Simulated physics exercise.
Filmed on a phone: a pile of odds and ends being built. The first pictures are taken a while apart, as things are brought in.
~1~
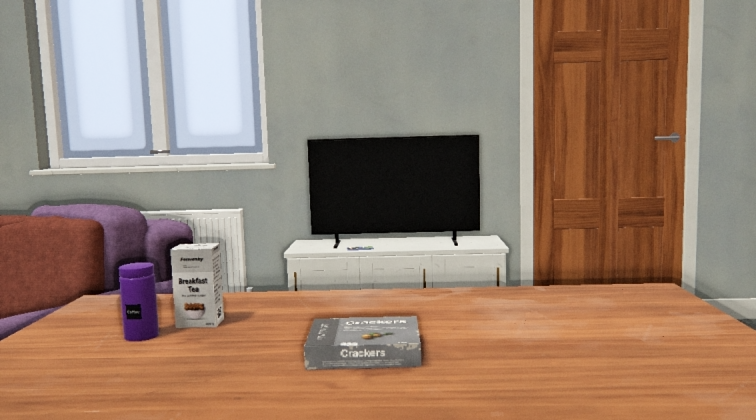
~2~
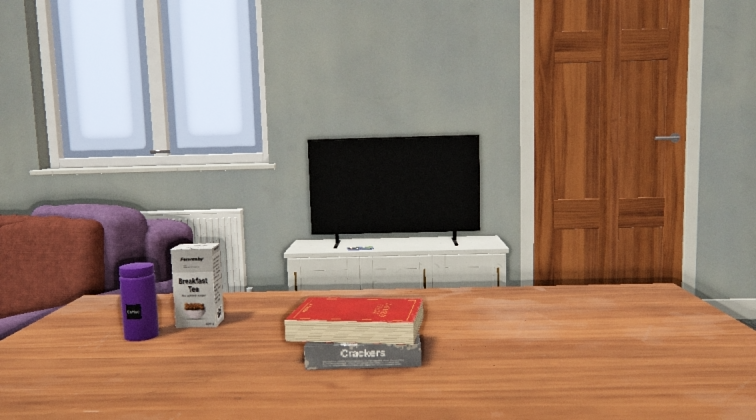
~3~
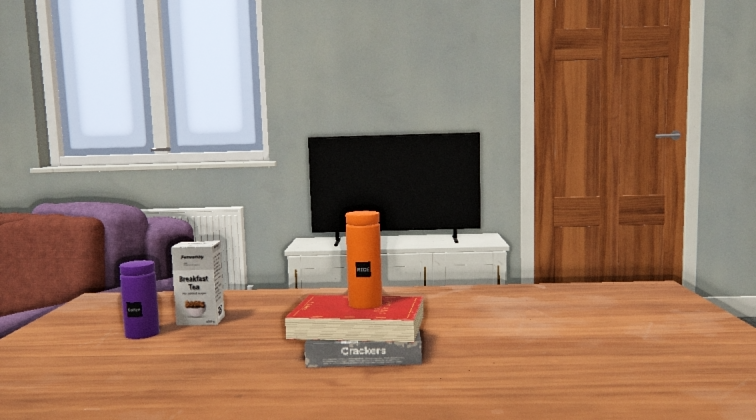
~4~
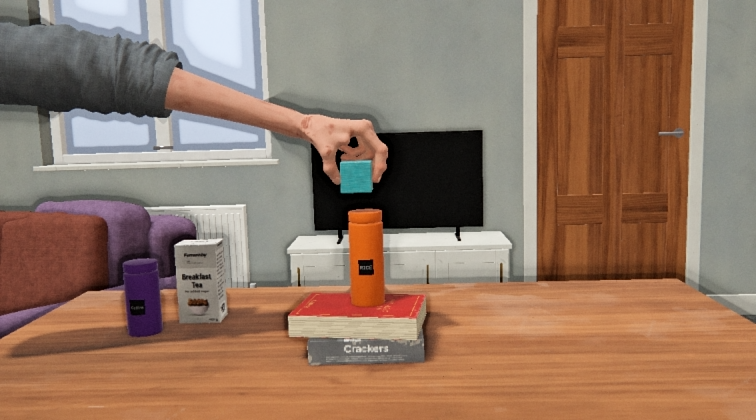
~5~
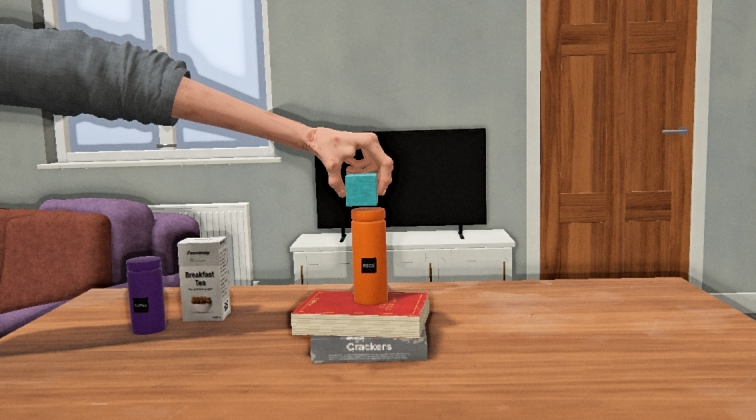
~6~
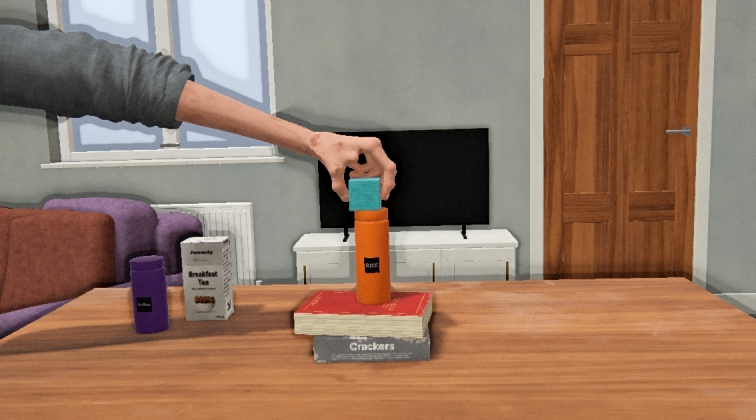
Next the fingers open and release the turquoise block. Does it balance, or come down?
In the end the pile keeps its balance.
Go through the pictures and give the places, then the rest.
The last thing is not in view yet; purple jar (139, 301), in the first picture.
The last thing is not in view yet, in the second picture.
The last thing is not in view yet; grey packet (365, 339), in the third picture.
Coming down; turquoise block (357, 176); white carton (202, 281), in the fourth picture.
Coming down; turquoise block (362, 189); red book (363, 313), in the fifth picture.
In place under the hand; turquoise block (365, 194); purple jar (150, 294), in the sixth picture.
Then, 0.10 s on from there, no change.
Then, 0.40 s on from there, turquoise block resting near (365, 194).
In the end, all 6 unmoved. At the end, from the last picture's camera, turquoise block near (365, 194). The pile stays up.
